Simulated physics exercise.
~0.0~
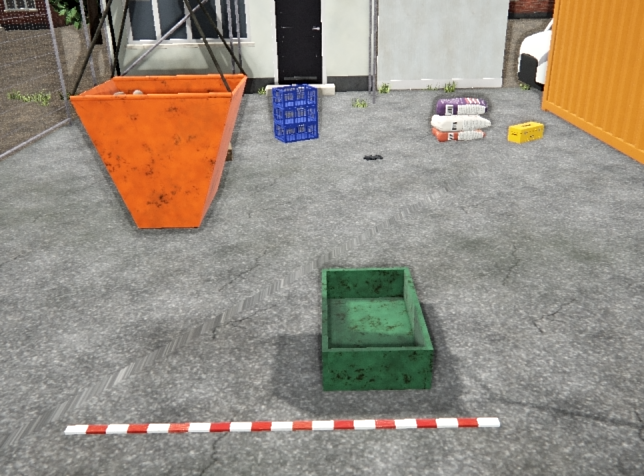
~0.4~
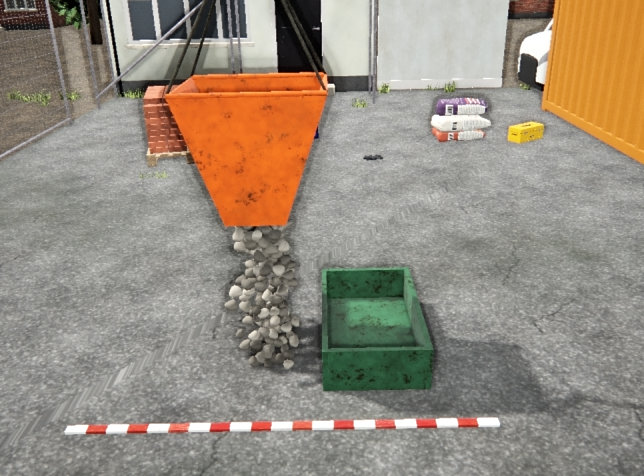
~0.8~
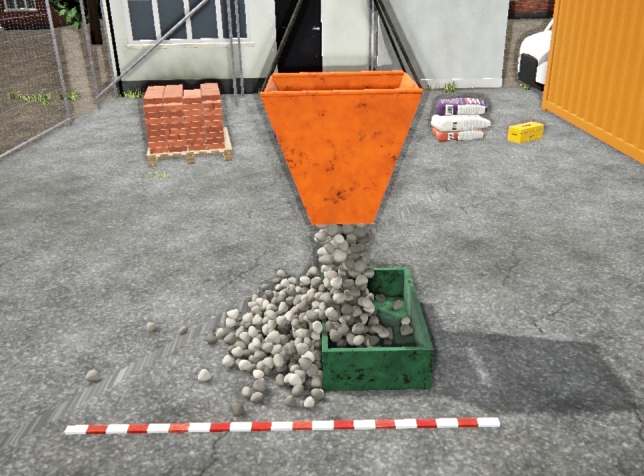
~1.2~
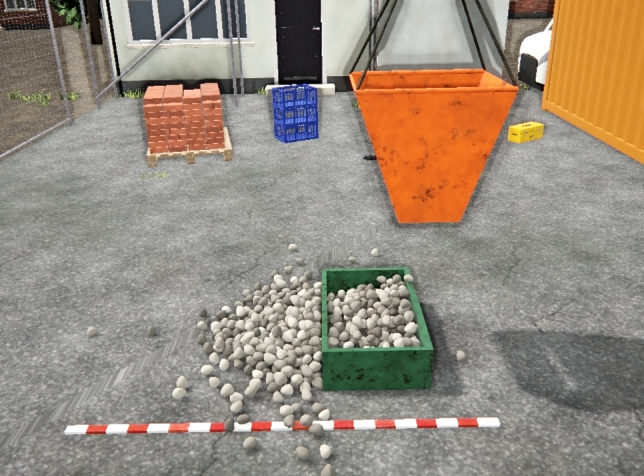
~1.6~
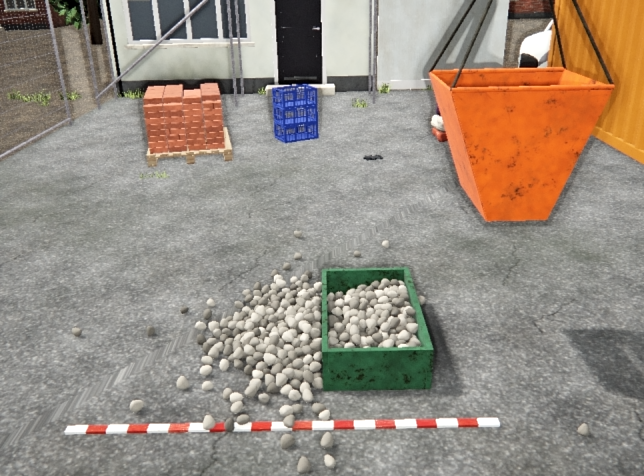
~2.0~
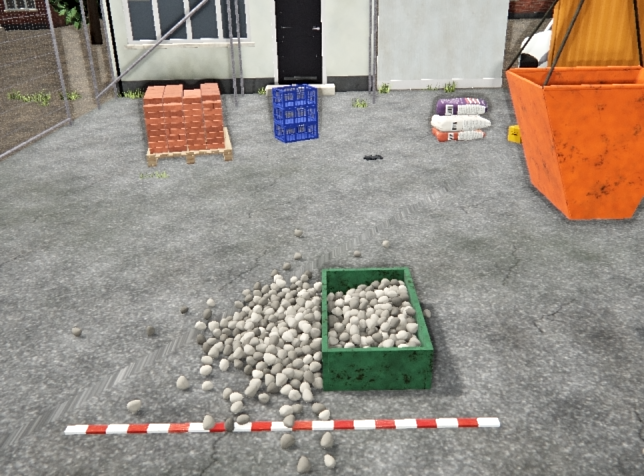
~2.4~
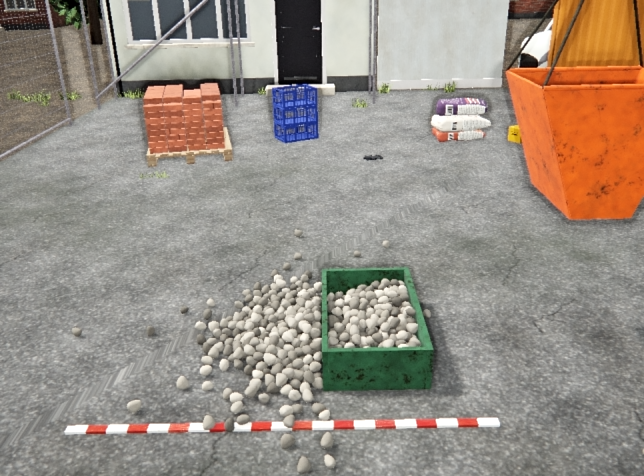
At first, an orange skip full of grey stones hangs at the left of a paved yard, with an empty green bin on the ground near a red and white staff. The skip moves right and stones pour from its bottom, landing short of the bin. As it passes over, the stream spills across the bin's left side and into it, while a heap builds beside it. The emptied skip carries on right and stops by the orange container. In the end, roughly half the stones fill the bin, about half lie heaped to its left, and a few are scattered around.
